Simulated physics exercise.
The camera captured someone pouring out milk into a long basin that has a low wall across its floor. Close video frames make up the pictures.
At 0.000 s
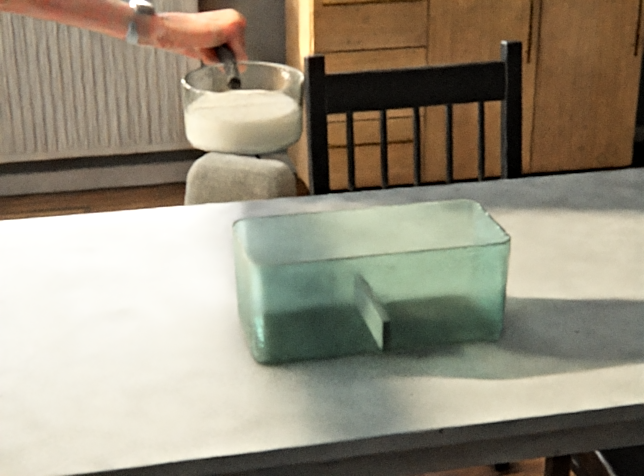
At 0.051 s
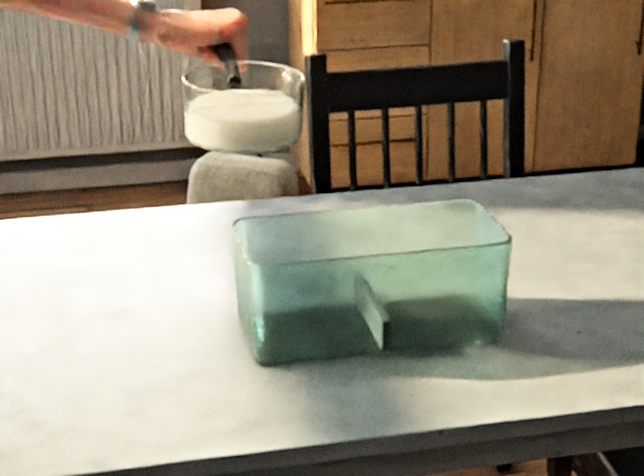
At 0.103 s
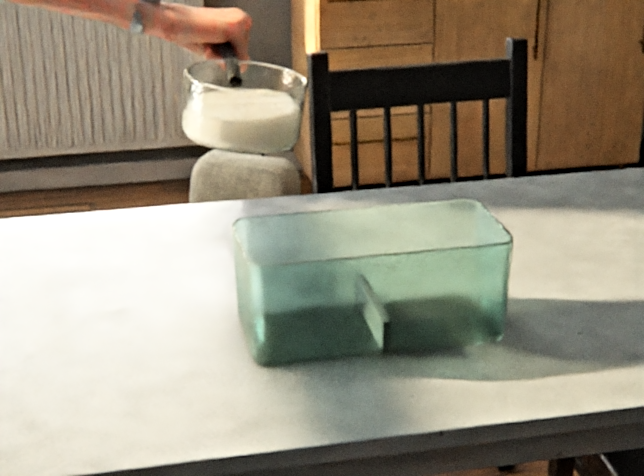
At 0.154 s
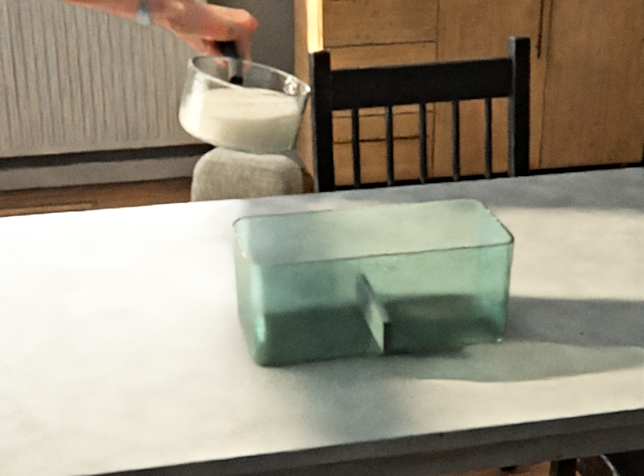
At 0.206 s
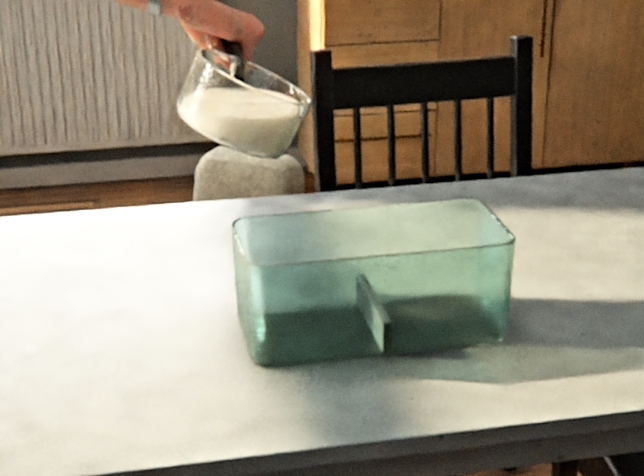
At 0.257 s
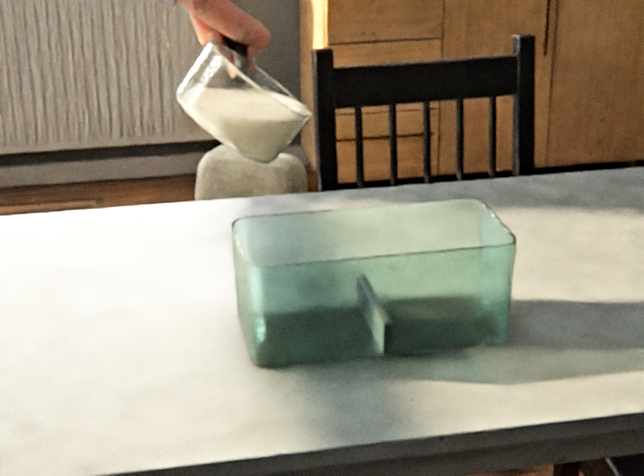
A hand tilting a clear glass bowl of milk steadily rightward behind a green translucent basin on a pale table.
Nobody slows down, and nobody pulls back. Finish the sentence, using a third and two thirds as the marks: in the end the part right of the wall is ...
Less than a third of the whole.
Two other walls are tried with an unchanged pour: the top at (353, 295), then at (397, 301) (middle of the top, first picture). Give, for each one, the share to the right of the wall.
My guess is some 25 percent the first time and some 20 percent the second.
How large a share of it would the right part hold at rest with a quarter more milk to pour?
About 15 parts in a hundred, give or take.
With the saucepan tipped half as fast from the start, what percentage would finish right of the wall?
I'd say close to 15 per cent.
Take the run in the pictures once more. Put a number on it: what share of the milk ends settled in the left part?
That share comes out near 90 percent.
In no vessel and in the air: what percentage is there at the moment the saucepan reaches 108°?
I'd say some 50 per cent.
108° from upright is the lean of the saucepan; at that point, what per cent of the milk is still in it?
Looks like roughly 20 percent is still held.
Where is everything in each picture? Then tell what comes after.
The first picture shows tilt 0°; pouring edge (302, 76); surface from (187, 108) to (298, 101); the long basin's rim runs from (240, 244) to (494, 221); the wall's top is at (372, 298).
The second picture shows tilt 2°; pouring edge (303, 77); surface from (187, 106) to (298, 100).
The third picture shows tilt 7°; pouring edge (305, 81); surface from (187, 105) to (299, 100).
The fourth picture shows tilt 15°; pouring edge (307, 89); surface from (184, 104) to (300, 101).
The fifth picture shows tilt 26°; pouring edge (308, 101); surface from (181, 101) to (301, 102).
The sixth picture shows tilt 39°; pouring edge (307, 114); surface from (182, 95) to (306, 105).
A moment on, the saucepan is tipped right over and 19 per cent is still to pour, 31 is left of the wall and 0 right of it.
Next, the saucepan is tipped right over and 1 per cent is still to pour, 86 is left of the wall and 2 right of it.
Then the saucepan is tipped right over and 0 per cent is still to pour, 89 is left of the wall and 7 right of it.
Later the saucepan is tipped right over and 0 per cent is still to pour, 89 is left of the wall and 8 right of it.
At rest 89 per cent lies left of the wall, 8 right of it and 4 outside.
